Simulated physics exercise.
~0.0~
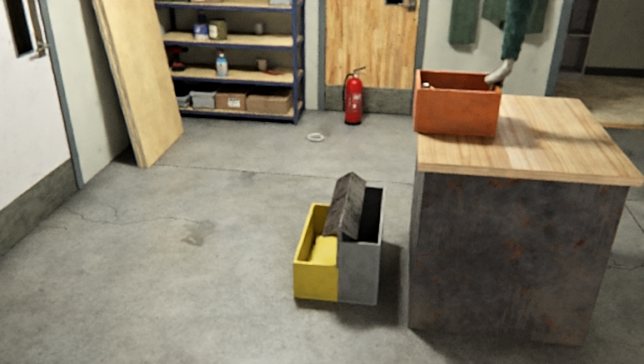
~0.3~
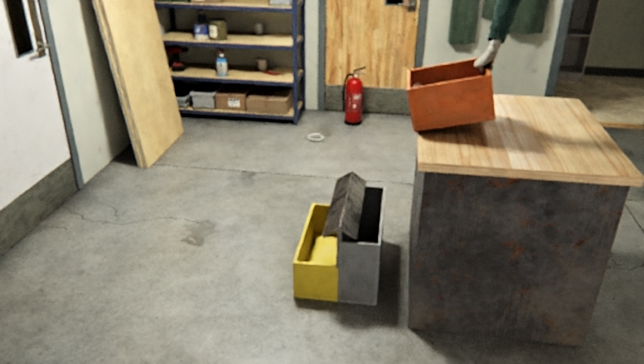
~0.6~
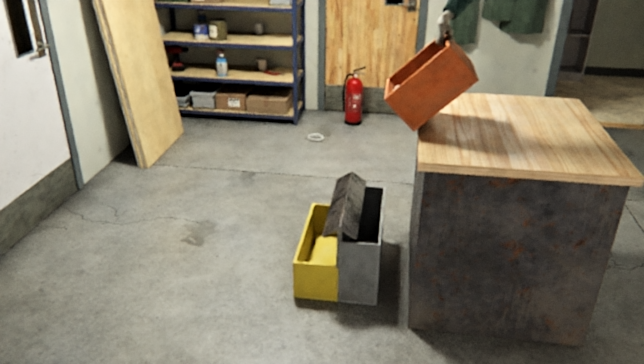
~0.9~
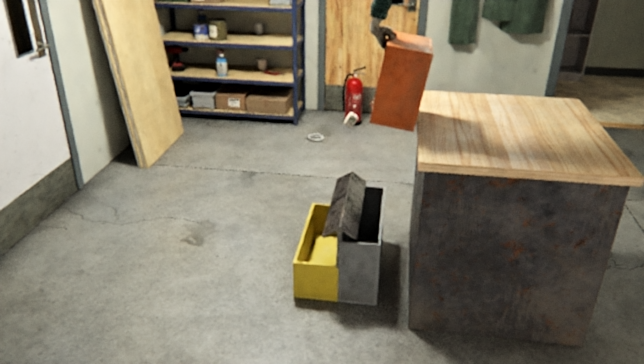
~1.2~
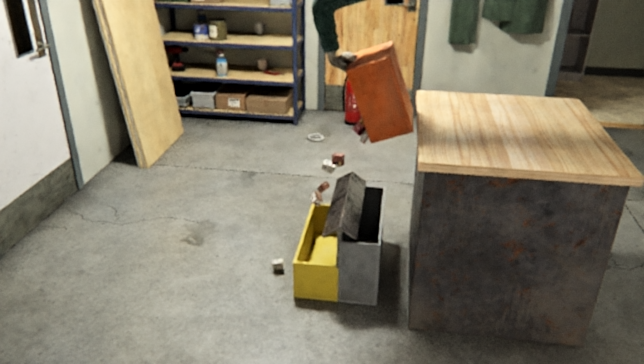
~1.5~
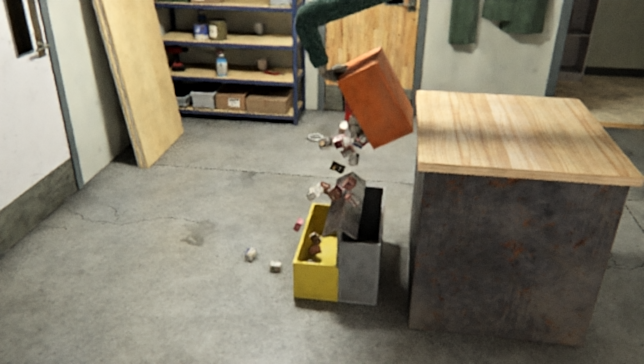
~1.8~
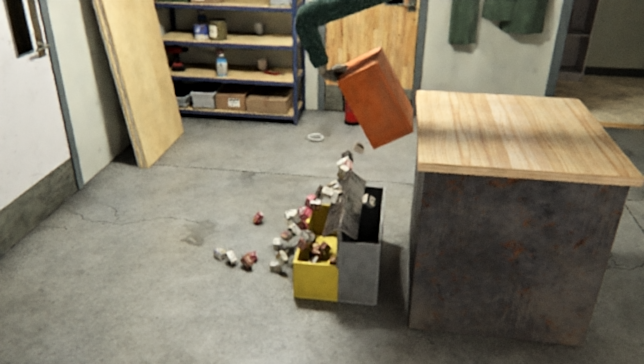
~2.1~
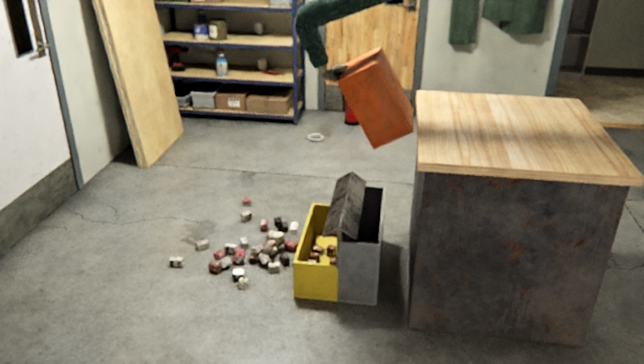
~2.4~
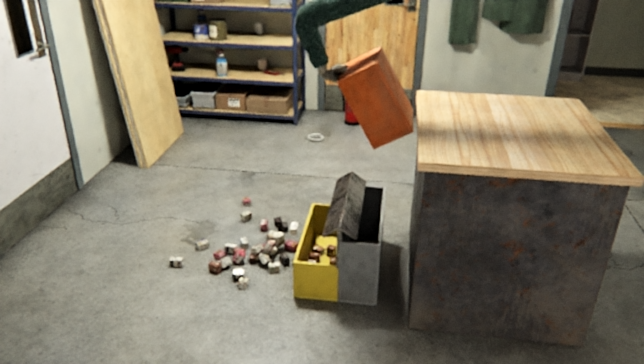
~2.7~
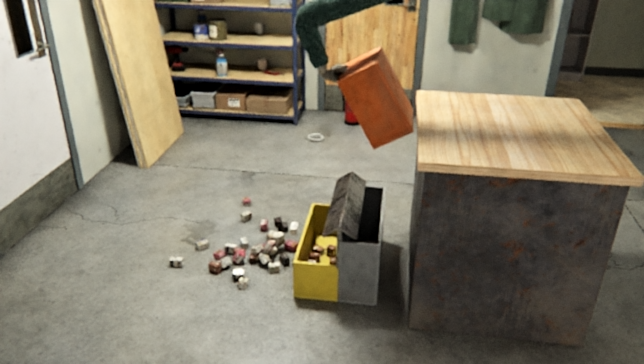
A green-sleeved arm lifted an orange box off the end of a bench and tipped it over, spilling small cartons onto the peaked divider between two boxes below; some landed in the yellow box, but most ended up scattered across the floor beyond it.
